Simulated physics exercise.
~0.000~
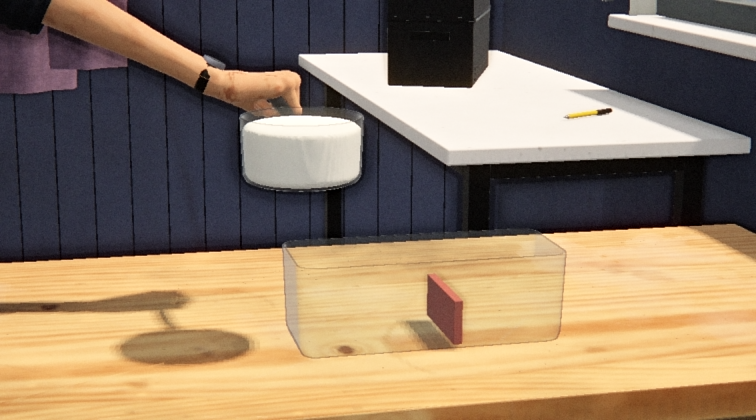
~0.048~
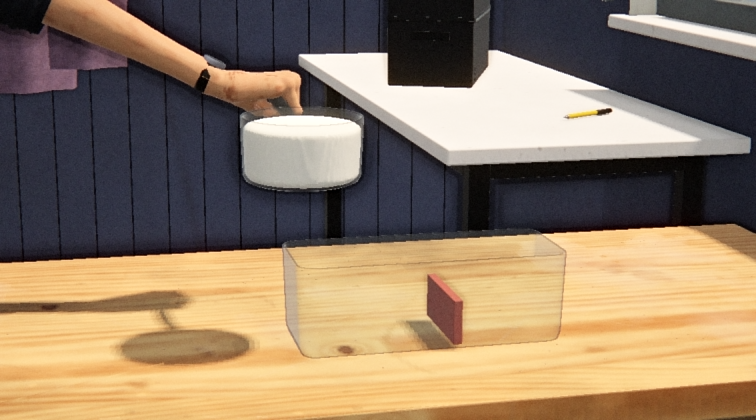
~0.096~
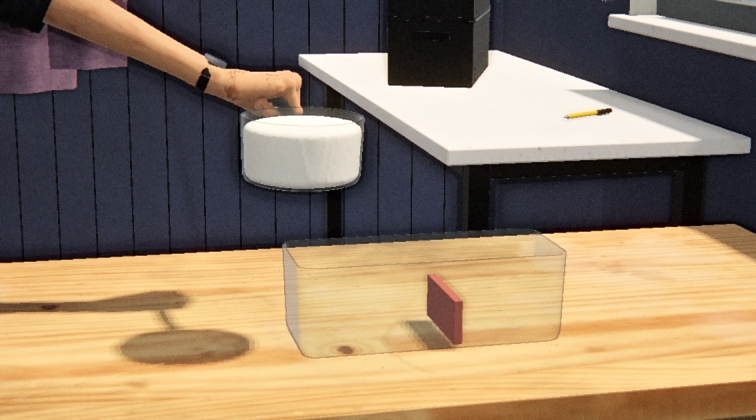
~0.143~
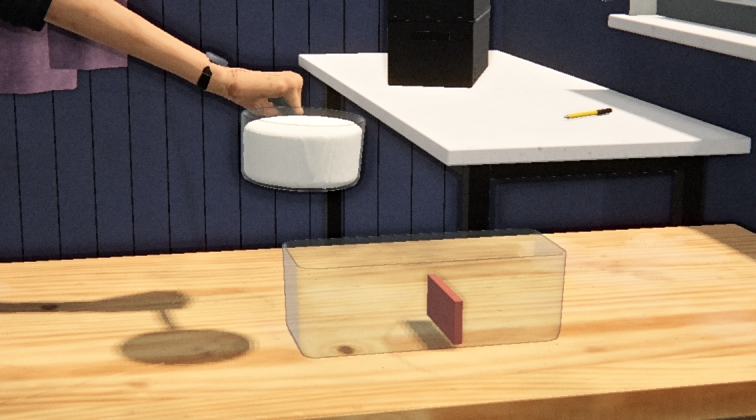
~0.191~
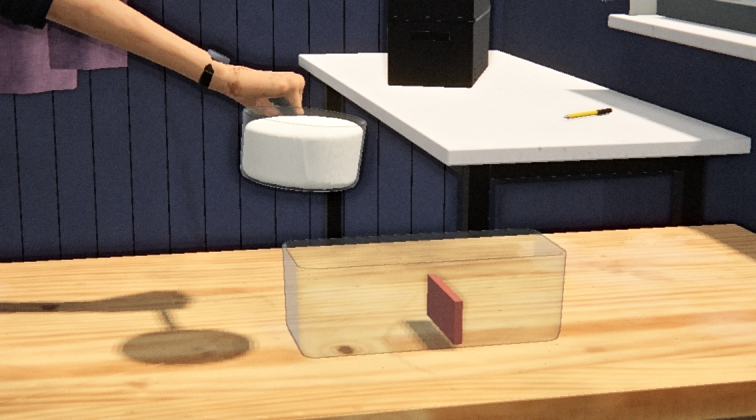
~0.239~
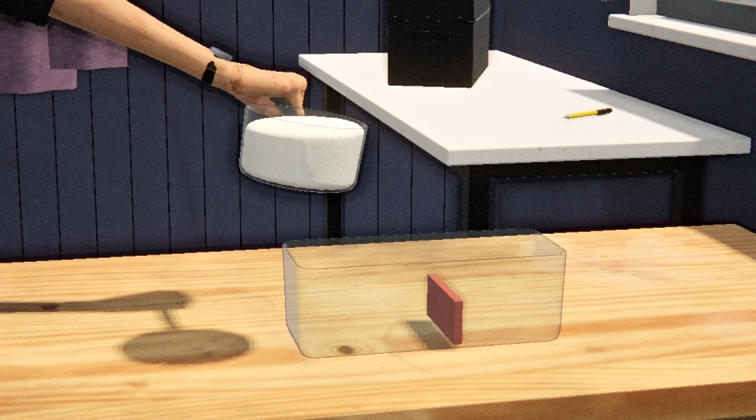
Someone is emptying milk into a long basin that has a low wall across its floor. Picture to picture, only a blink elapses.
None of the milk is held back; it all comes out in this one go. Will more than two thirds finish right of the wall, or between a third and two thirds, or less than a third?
Right of the wall there will be less than a third.
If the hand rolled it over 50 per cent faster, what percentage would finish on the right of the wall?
It comes to around 5 per cent.
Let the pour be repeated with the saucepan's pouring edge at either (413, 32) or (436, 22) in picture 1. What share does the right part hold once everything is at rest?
It comes to 85 % the first time and 90 % the second.
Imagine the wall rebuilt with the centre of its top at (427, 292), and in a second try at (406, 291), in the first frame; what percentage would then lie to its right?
The first placement leaves close to 35 per cent, the second close to 60 per cent.
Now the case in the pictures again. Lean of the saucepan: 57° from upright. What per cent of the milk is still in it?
Near 65 percent is still in there.
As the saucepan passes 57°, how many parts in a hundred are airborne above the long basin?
Airborne fraction: Approx. 25 %.
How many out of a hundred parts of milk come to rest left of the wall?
Roughly 95 in a hundred.
A moment on, the saucepan is tipped part way and 65 per cent is still to pour, 10 is left of the wall and 0 right of it.
Next, the saucepan is tipped on its side and 17 per cent is still to pour, 70 is left of the wall and 1 right of it.
Then the saucepan is tipped on its side and 3 per cent is still to pour, 92 is left of the wall and 2 right of it.
Later the saucepan is tipped on its side and 1 per cent is still to pour, 95 is left of the wall and 3 right of it.
In the end 96 per cent lies left of the wall, 3 right of it and 1 outside.
